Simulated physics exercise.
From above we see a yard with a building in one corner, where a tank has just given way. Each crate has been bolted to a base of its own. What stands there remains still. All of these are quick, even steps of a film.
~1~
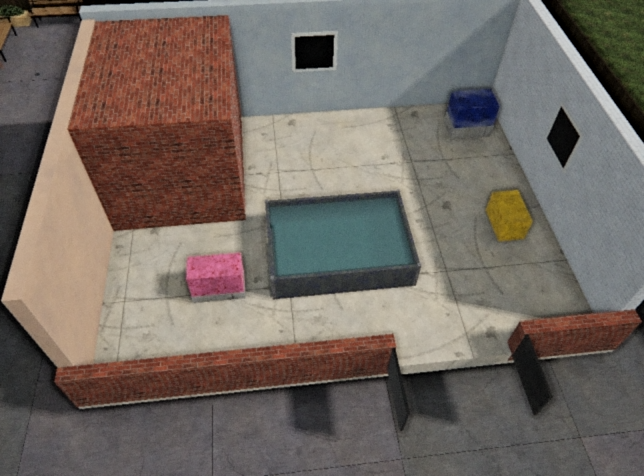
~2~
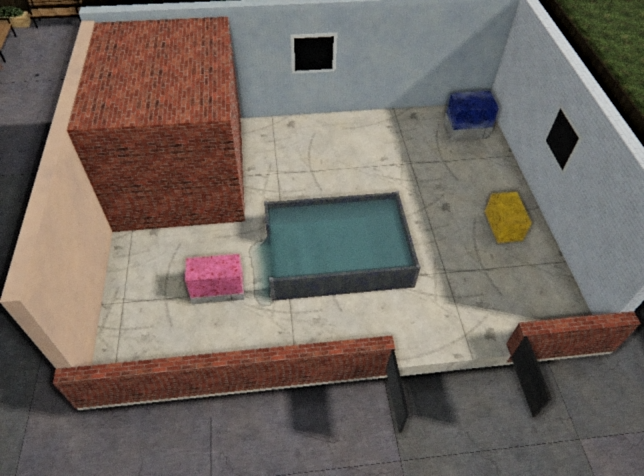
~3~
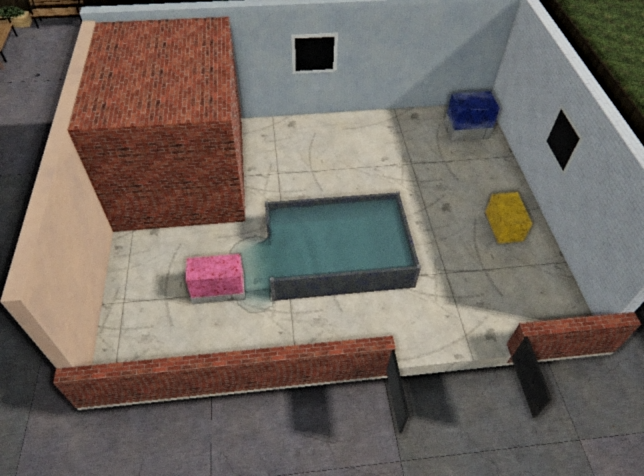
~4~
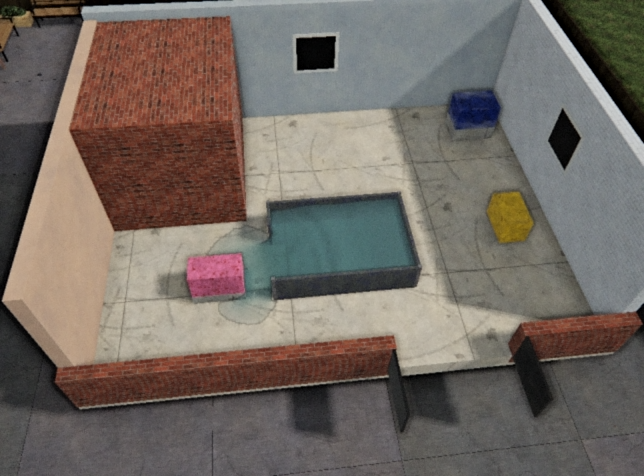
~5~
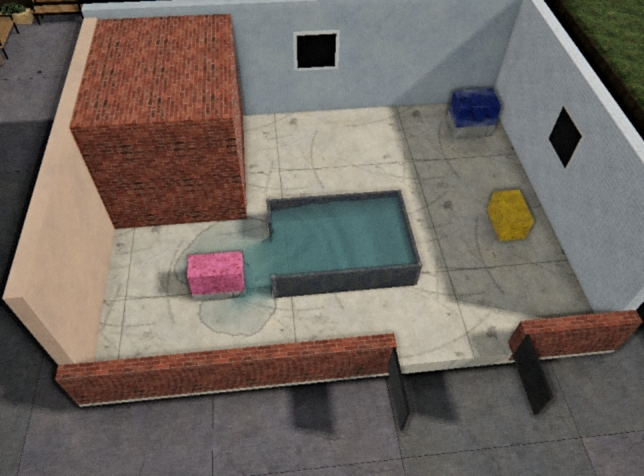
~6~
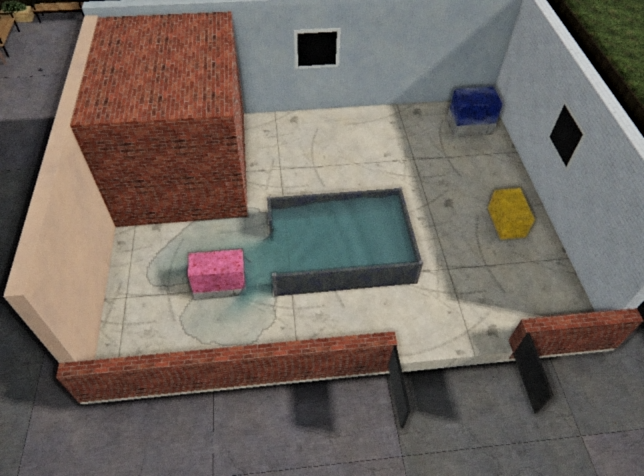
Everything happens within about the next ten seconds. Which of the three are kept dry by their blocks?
One by one: The pink crate will be wet, the blue crate will not even get damp, the yellow crate will be wet.
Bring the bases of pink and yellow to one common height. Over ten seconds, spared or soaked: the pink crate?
For the pink crate, the answer is that it is drenched.
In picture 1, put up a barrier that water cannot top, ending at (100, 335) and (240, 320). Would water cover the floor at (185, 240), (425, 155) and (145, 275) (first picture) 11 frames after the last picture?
As listed: Covered, free of water, under water.
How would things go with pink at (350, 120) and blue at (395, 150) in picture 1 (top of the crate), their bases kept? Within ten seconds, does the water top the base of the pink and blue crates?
The pink crate is not reached; the blue crate is not reached.
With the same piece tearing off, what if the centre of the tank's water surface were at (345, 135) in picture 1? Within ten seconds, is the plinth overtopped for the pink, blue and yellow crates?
Crate by crate: Pink crate is missed, blue crate is missed, yellow crate is overrun.
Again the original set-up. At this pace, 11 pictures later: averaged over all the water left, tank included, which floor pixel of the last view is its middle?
Centre of the water: Near (272, 263).
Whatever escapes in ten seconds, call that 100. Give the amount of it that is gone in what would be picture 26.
Around 0 % of the total, roughly.
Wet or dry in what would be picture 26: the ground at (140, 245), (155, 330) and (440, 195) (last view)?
First spot swamped, second spot swamped, third spot clear.
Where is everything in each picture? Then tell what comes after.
In the first frame, the tank at (339, 235) is whole and still.
In the second frame, water pours out at (272, 264) and has run to (259, 244).
In the third frame, water pours out at (273, 266) and has run to (244, 243).
In the fourth frame, water pours out at (274, 265) and has run to a hidden place.
In the fifth frame, the front is at (180, 266), out from the gap at (274, 263).
In the sixth frame, water pours out at (275, 262) and has run to (155, 263).
A moment on, water covers 20 % of the floor; the pink crate water round its plinth, the blue crate not reached, the yellow crate not reached.
Next, water covers 25 % of the floor; the pink crate water round its plinth, the blue crate not reached, the yellow crate not reached.
Then, water covers 30 % of the floor; the pink crate water round its plinth, the blue crate not reached, the yellow crate not reached.
Later, water covers 40 % of the floor; the pink crate water round its plinth, the blue crate not reached, the yellow crate not reached.
In the end, water covers 55 % of the floor; the pink crate was topped, the blue crate stayed above the water, the yellow crate was topped.
